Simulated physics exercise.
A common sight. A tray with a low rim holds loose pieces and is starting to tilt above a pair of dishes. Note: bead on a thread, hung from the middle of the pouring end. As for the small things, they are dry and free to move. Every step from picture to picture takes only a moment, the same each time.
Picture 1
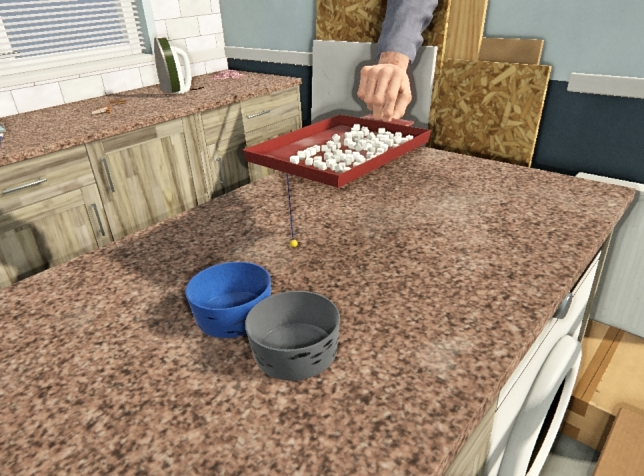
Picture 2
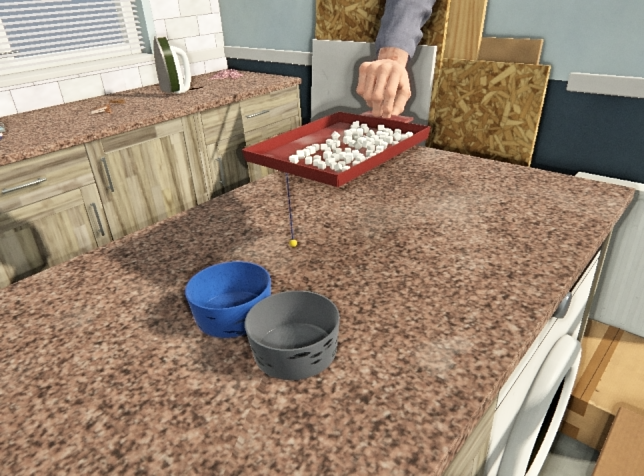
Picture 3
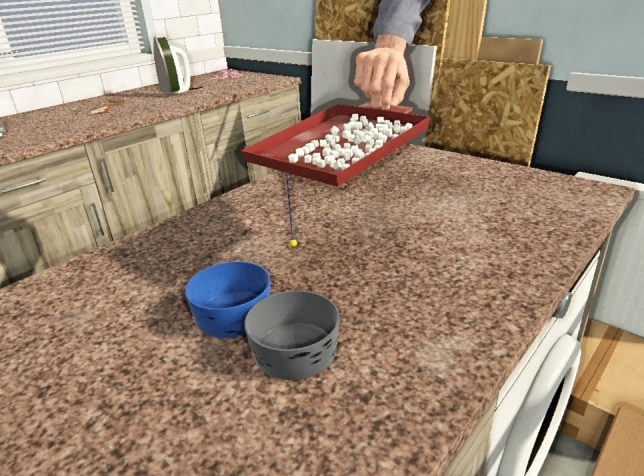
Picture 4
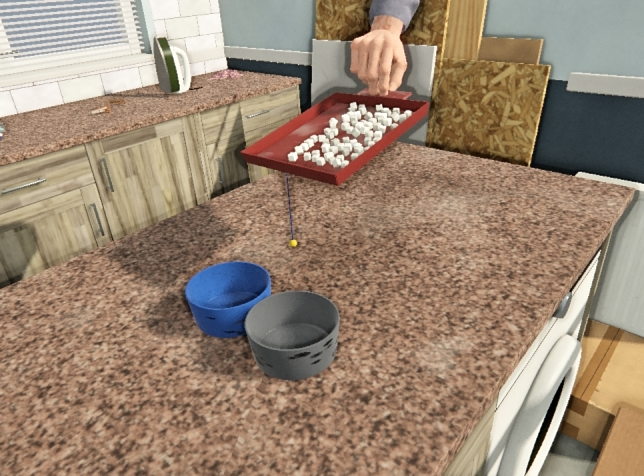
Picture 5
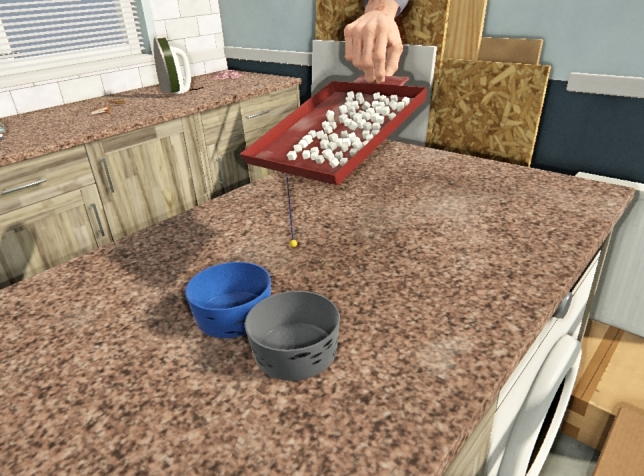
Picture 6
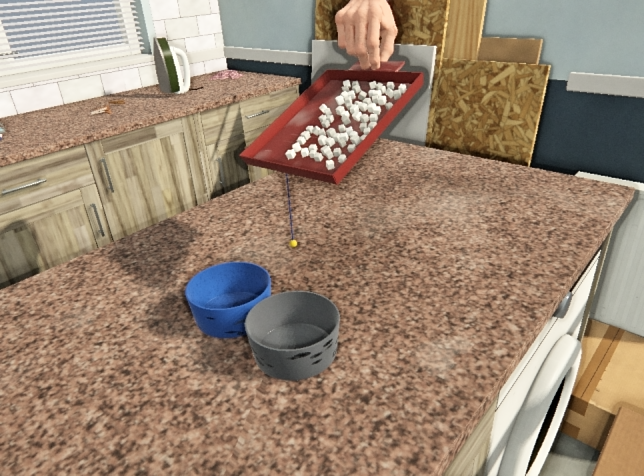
In a kitchen, a hand holds a red tray of small white cubes above a speckled countertop with a blue dish and a gray dish, then raises the tray's far end, steepening its slant while the cubes shift slightly.
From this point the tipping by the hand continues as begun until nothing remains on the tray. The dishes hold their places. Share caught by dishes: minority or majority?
Minority.
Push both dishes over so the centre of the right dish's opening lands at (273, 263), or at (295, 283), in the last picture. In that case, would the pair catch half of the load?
At place one the greater share; at place two the greater share.
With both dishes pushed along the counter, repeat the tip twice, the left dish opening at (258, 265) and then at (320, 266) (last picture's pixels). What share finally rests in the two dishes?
Around 80 and around 10 per cent, in that order.
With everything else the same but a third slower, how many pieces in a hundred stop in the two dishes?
It would be around 30 percent.
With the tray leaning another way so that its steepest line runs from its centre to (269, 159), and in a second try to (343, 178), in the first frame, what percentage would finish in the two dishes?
So it's 0 percent with the first slope and 0 percent with the other.
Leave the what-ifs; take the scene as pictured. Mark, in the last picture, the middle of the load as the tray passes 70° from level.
Near the pixel (286, 158).
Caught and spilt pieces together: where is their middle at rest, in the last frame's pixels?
Close to (264, 294) in the last picture.
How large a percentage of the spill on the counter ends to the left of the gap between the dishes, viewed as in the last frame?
Reading: Around 40 %.
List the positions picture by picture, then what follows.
The first picture shows corners of the pouring end at (245, 149) and (338, 174), level; middle of the load at (358, 148), sugar cubes; left dish at (197, 317); right dish at (260, 358); bead on its thread at (293, 244).
The second picture shows corners of the pouring end at (245, 149) and (337, 174), level; middle of the load at (357, 146).
The third picture shows corners of the pouring end at (244, 150) and (336, 173), tipped barely, lowest at the left corner; middle of the load at (357, 140).
The fourth picture shows corners of the pouring end at (243, 151) and (335, 173), tipped a little, lowest at the left corner; middle of the load at (355, 133).
The fifth picture shows corners of the pouring end at (243, 153) and (334, 173), tipped clearly, lowest at the left corner; middle of the load at (353, 126).
The sixth picture shows corners of the pouring end at (242, 154) and (333, 173), tipped clearly, lowest at the left corner; middle of the load at (346, 120), a small part on the move; left dish at (197, 317); right dish at (260, 358).
Soon after the last picture, tray tipped steeply; nearly all on the tray; a small part in the air.
A little later, tray tipped past a quarter turn; about half on the tray; a stray few in the right dish; a small part in the left dish; about a quarter outside both; about a quarter in the air.
Later still, tray tipped past a quarter turn; a small part in the right dish; about a quarter in the left dish; most outside both.
At rest, tray tipped past a quarter turn; a small part in the right dish; about a quarter in the left dish; about two thirds outside both.
